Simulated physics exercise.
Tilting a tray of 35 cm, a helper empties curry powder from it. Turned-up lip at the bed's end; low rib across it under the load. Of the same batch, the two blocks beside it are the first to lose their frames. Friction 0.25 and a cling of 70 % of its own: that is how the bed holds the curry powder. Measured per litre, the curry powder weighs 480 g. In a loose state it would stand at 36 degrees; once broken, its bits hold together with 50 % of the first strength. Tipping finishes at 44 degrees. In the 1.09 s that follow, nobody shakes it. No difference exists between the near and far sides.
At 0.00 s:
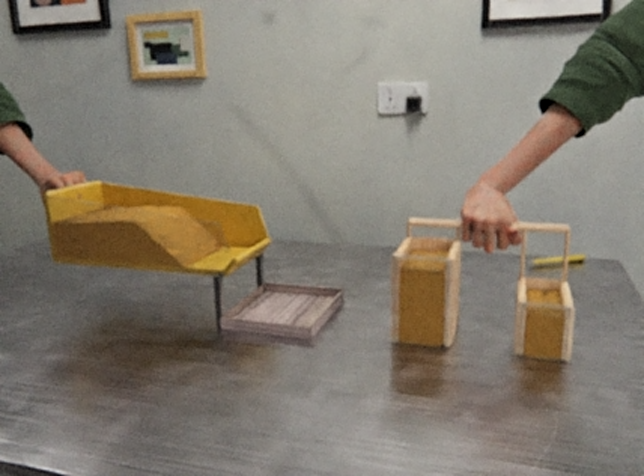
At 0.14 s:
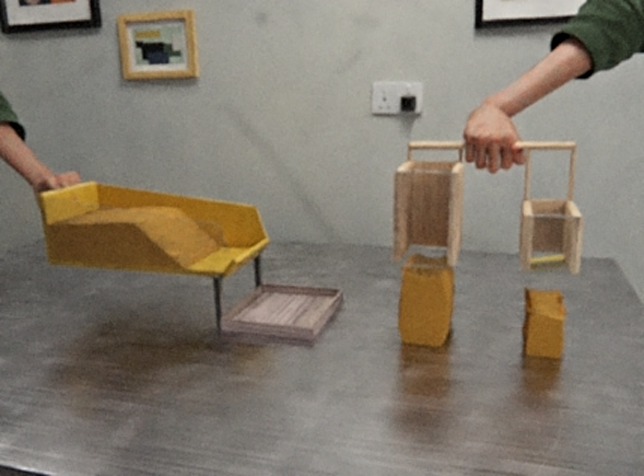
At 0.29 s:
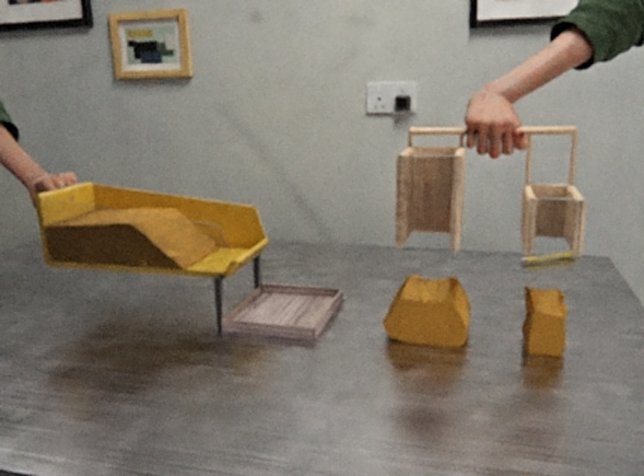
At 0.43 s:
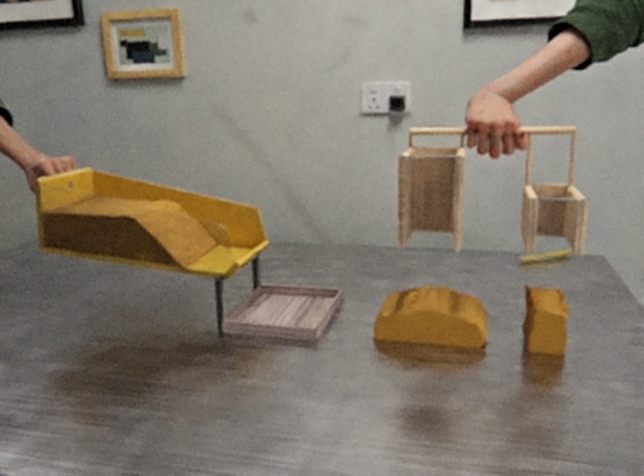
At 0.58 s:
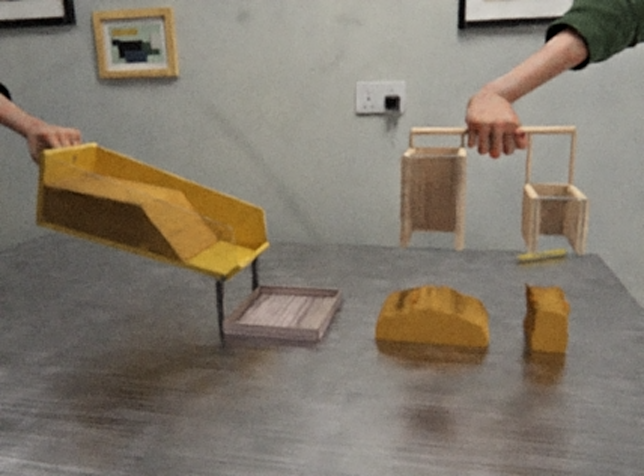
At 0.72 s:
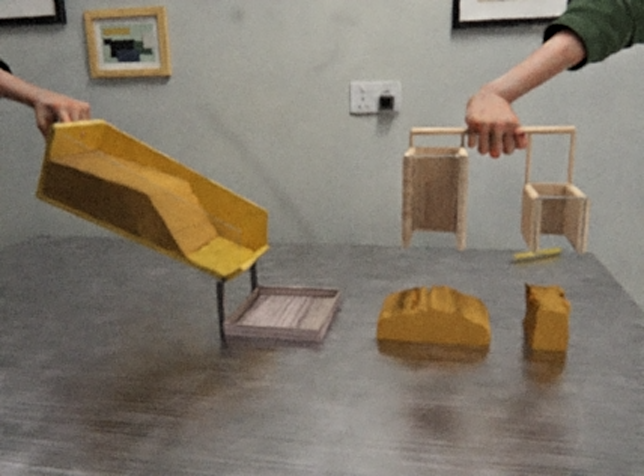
On a grey tabletop, a hand on the right lifted two joined wooden boxes off blocks of brownish-yellow powder, the taller block slumped into a low mound, and another hand tilted up a yellow tray's left end.
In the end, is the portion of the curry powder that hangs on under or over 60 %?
My bet is shy of 60 percent.
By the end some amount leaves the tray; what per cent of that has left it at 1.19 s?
It comes to about 10 percent.
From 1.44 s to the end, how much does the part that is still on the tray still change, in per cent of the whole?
Roughly 35 %.
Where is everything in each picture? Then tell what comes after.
Top of the high end at (47, 195), tilt 0 degrees; front end of the curry powder at (182, 265); test blocks 12 cm, 6.8 cm high (left to right), in the first picture.
Top of the high end at (43, 196), tilt 0 degrees; front end of the curry powder at (181, 266); test blocks 12 cm, 6.8 cm high (left to right), in the second picture.
Top of the high end at (40, 197), tilt 0 degrees; front end of the curry powder at (181, 267); test blocks 7.7 cm, 6.8 cm high (left to right), in the third picture.
Top of the high end at (40, 182), tilt 5 degrees; front end of the curry powder at (181, 266); test blocks 5.9 cm, 6.7 cm high (left to right), in the fourth picture.
Top of the high end at (45, 155), tilt 14 degrees; front end of the curry powder at (181, 261); test blocks 5.9 cm, 6.7 cm high (left to right), in the fifth picture.
Top of the high end at (56, 129), tilt 22 degrees; front end of the curry powder at (183, 256); test blocks 5.9 cm, 6.7 cm high (left to right), in the sixth picture.
By 0.93 s, the tilt is 34 degrees and 100 % is on the bed.
By 1.19 s, the tilt is 44 degrees and 93 % is on the bed.
By 1.44 s, the tilt is 44 degrees and 69 % is on the bed.
By 1.69 s, the tilt is 44 degrees and 39 % is on the bed.
By 2.24 s, at the end, the tilt is 44 degrees and 33 % is on the bed.
